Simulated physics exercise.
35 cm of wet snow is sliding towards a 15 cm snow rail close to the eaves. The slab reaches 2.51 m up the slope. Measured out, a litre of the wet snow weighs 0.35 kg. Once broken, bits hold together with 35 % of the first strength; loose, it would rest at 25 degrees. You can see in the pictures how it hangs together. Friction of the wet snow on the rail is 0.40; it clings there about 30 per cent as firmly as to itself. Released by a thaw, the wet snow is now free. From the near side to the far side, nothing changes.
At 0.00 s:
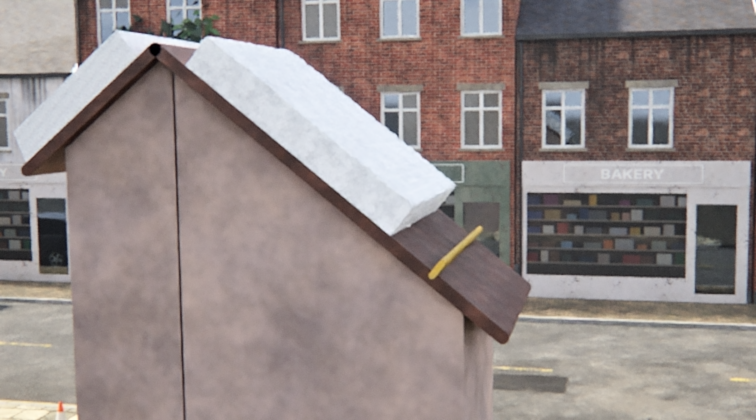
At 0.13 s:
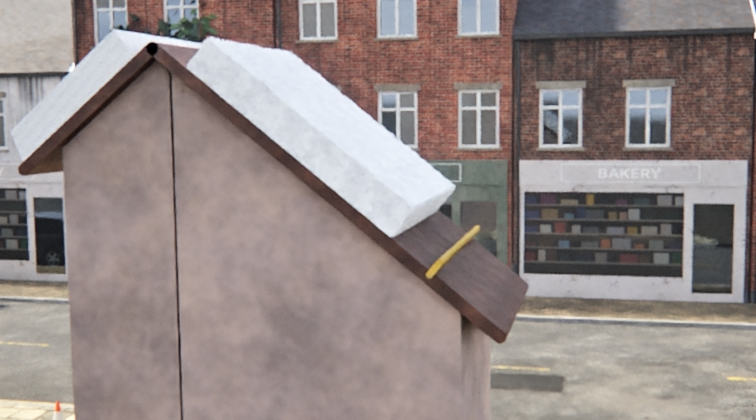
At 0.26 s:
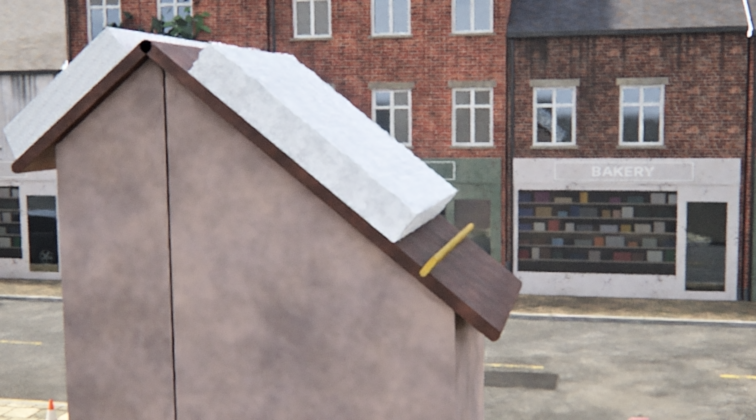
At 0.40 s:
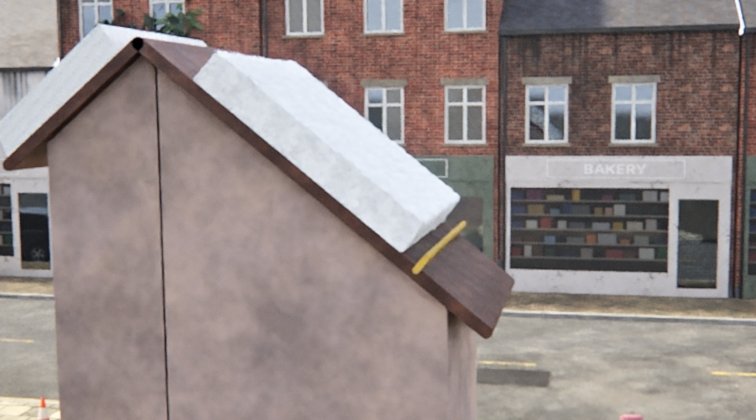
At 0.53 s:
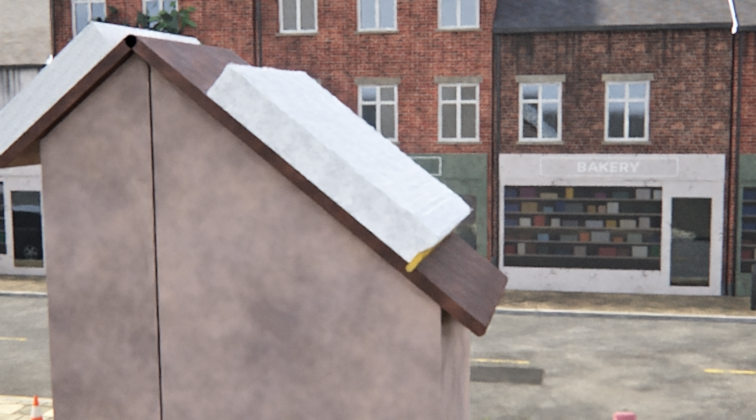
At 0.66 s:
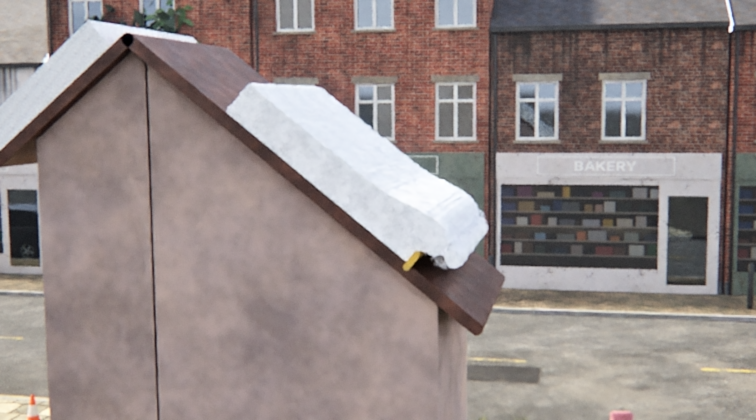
The footage shows a thick white slab of snow sliding down the right side of a brown-edged roof, opposite a brick-fronted bakery, passing over a thin yellow rail near the edge as its lower end bends and cracks.
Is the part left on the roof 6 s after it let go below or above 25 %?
My bet is south of 25 %.
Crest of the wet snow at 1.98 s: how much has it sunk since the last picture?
Roughly 1.2 m.
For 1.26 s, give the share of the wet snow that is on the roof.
Some 60 in a hundred.
After 1.26 s, 61 % of the snow is on the roof.
After 1.98 s, 22 % of the snow is on the roof.
After 2.69 s, 15 % of the snow is on the roof.
After 3.40 s, 14 % of the snow is on the roof.
After 6.00 s, 14 % of the snow is on the roof.
